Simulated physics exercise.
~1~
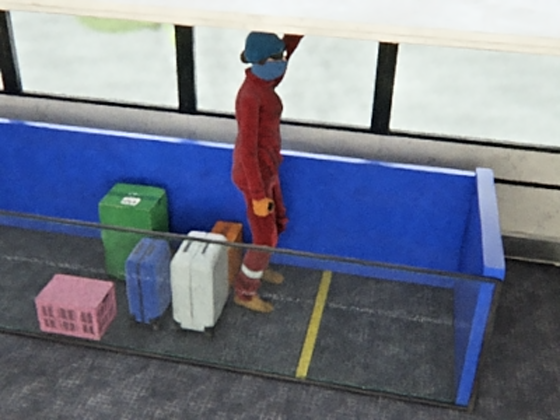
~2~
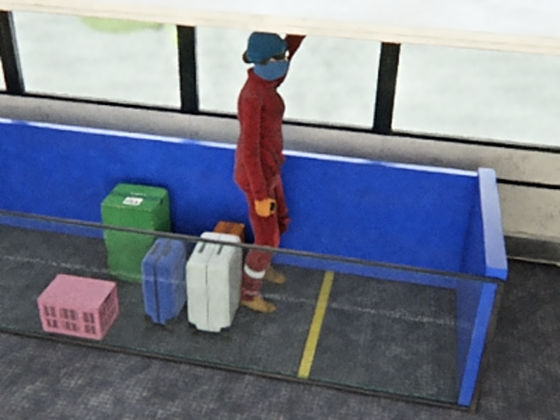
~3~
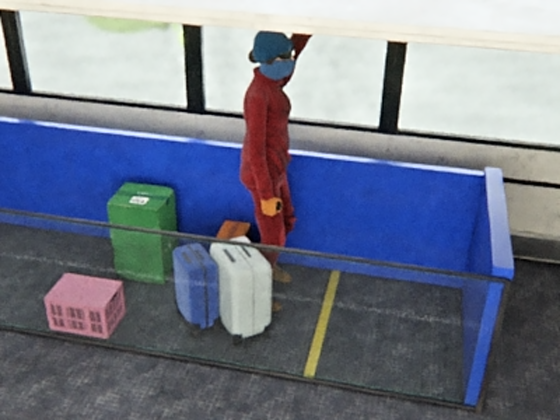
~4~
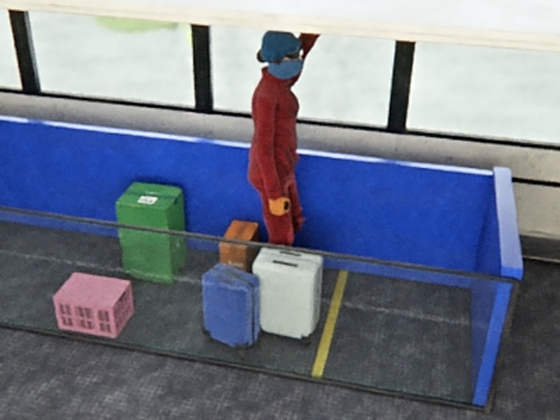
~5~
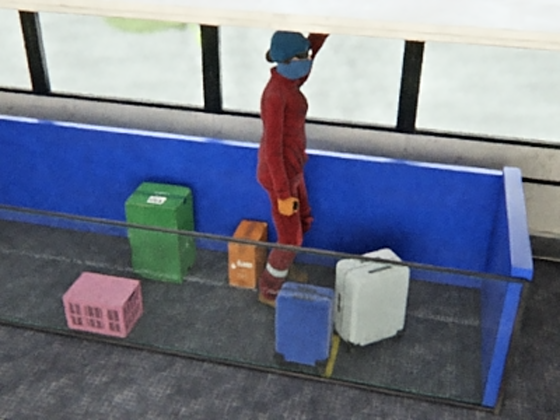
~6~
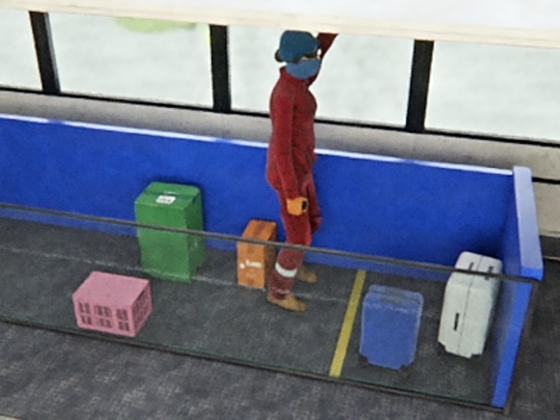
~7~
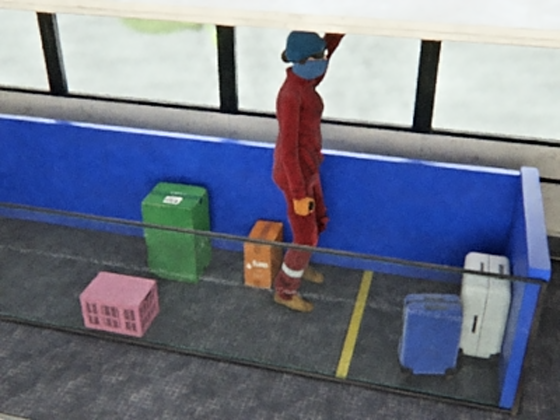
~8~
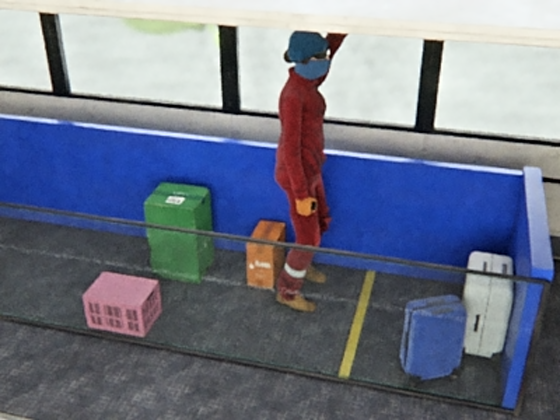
A person in dark red clothes and a blue cap stands with one arm raised in a blue-walled bus bay, seen from above through a low glass panel. A white wheeled case and a smaller blue one stand in front, with a pink crate at left and a green bag and an orange carton behind. The two cases slide right, slowly at first, then faster, and cross the yellow line, the white one leading. The person, crate, bag and carton stay put as the view shifts slightly left. Both cases come to rest upright near the right end wall, beyond the line.
